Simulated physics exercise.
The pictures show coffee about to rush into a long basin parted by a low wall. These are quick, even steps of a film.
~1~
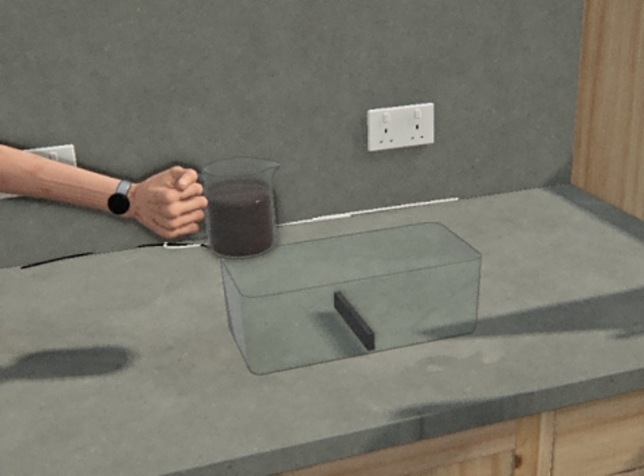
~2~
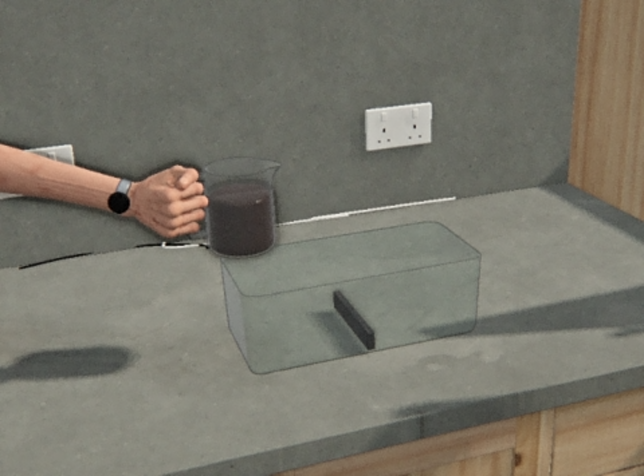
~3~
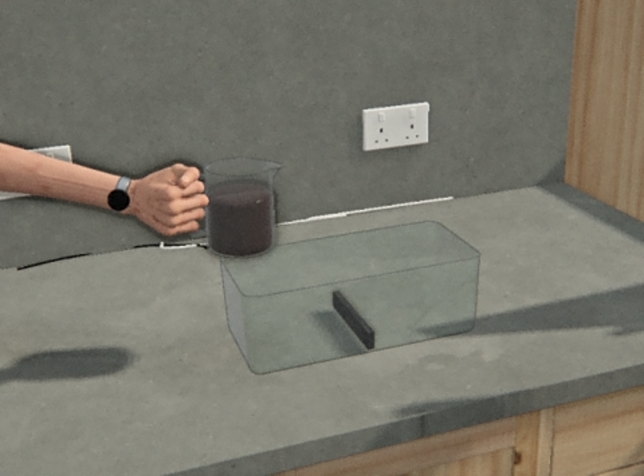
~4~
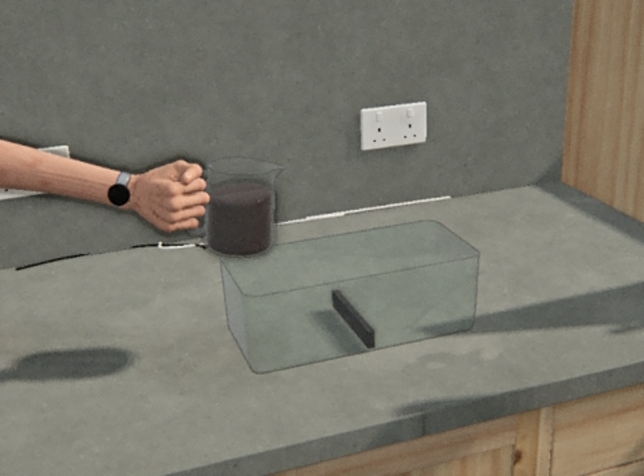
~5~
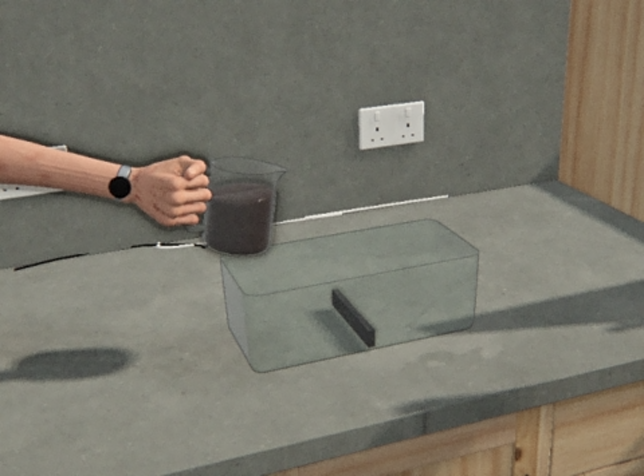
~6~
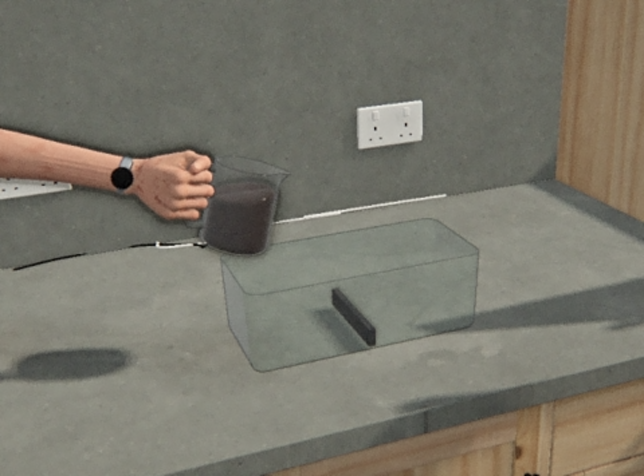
On a grey counter, a hand slowly tilts a jug of dark liquid slightly rightward.
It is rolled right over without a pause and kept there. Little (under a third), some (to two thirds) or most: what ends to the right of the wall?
The share right of the wall is under a third.
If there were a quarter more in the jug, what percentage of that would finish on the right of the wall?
Close to 10 per cent.
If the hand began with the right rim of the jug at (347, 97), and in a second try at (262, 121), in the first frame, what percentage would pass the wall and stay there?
In turn 90 and 10 in a hundred.
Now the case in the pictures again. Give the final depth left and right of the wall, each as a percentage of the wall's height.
Some 60 per cent left and 0 right.
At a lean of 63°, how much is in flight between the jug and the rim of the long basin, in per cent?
Near 5 %.
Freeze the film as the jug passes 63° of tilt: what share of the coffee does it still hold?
Close to 95 per cent.
A moment on, the jug is tipped part way and 93 per cent is still to pour, 1 is left of the wall and 0 right of it.
Next, the jug is tipped on its side and 41 per cent is still to pour, 45 is left of the wall and 1 right of it.
Then the jug is tipped right over and 6 per cent is still to pour, 86 is left of the wall and 6 right of it.
Later the jug is tipped right over and 0 per cent is still to pour, 91 is left of the wall and 7 right of it.
Finally, 92 per cent lies left of the wall, 7 right of it and 1 outside.
